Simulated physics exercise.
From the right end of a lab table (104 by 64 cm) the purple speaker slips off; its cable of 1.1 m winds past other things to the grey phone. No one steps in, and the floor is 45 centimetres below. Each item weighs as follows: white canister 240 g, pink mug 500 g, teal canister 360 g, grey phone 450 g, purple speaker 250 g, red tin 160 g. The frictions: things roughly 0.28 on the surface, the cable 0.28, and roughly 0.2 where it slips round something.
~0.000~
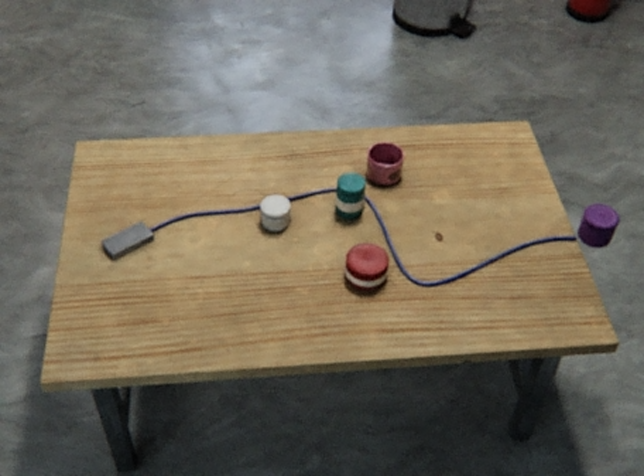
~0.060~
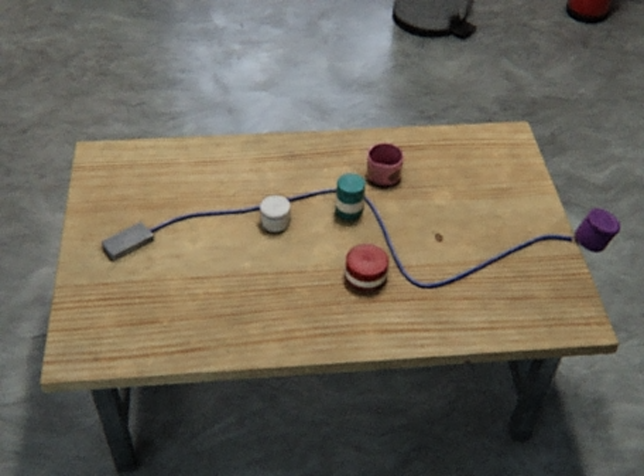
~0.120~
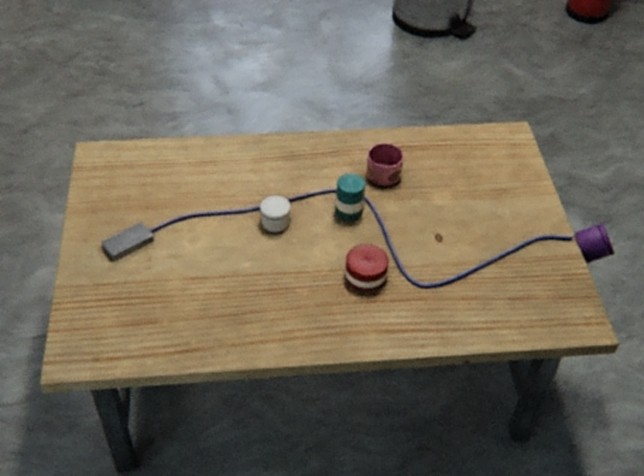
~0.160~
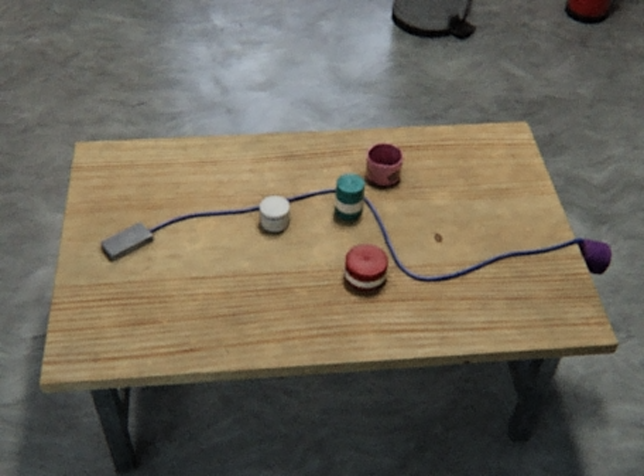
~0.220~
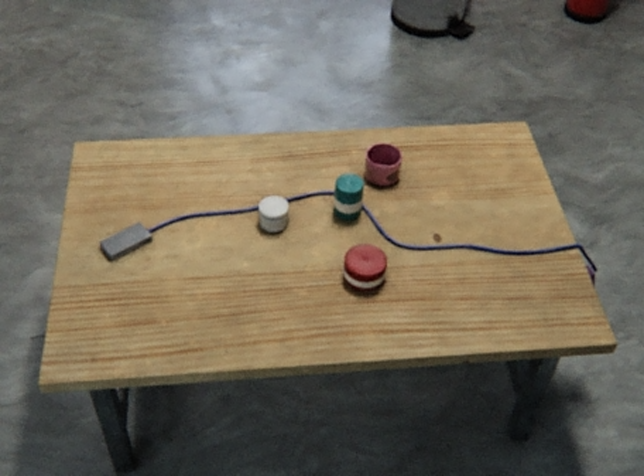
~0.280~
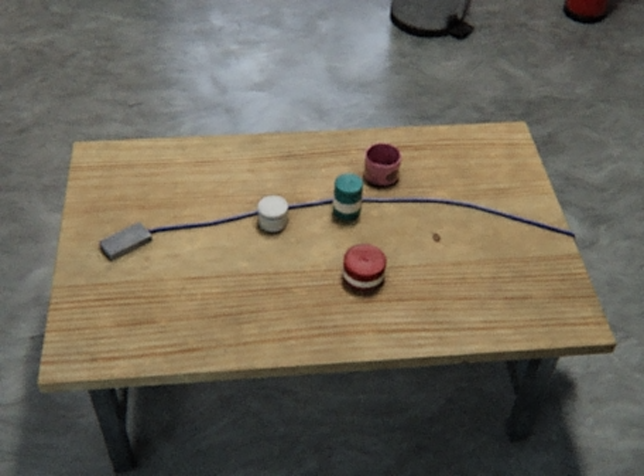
The clip opens on a wooden table holding a grey phone, several small canisters, a mug and a tin, with a purple speaker at the right edge attached to a blue cable. The speaker tilts and drops past the edge out of sight, and the cable slides rightward, its curve straightening across the tabletop.
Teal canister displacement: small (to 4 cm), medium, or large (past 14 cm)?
Small.
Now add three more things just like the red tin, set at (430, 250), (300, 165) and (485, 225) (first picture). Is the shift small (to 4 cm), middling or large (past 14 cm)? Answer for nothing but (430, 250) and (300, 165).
In that order: Large, small.
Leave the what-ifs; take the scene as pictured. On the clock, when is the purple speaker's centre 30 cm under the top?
At 0.48 s.
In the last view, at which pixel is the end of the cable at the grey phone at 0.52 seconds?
You'll find it near pixel (200, 233).
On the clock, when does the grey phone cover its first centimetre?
For the grey phone, 0.32 seconds.
After 0.5 s, the cable's tail end at (200, 233); teal canister 1 cm off its start, purple speaker over the edge, grey phone 10 cm off its start.
After 0.7 s, the cable's tail end at (230, 216); teal canister 1 cm off its start, grey phone 17 cm off its start, purple speaker over the edge.
After 1.0 s, the cable's tail end at (232, 216); teal canister 1 cm off its start at (349, 187), grey phone 17 cm off its start at (209, 219), purple speaker over the edge.
After 1.2 s, the cable's tail end at (232, 216); teal canister 1 cm off its start, grey phone 17 cm off its start, purple speaker over the edge.
After 2.4 s, the cable's tail end at (232, 216); teal canister 1 cm off its start at (350, 187), grey phone 17 cm off its start at (209, 219), purple speaker over the edge.
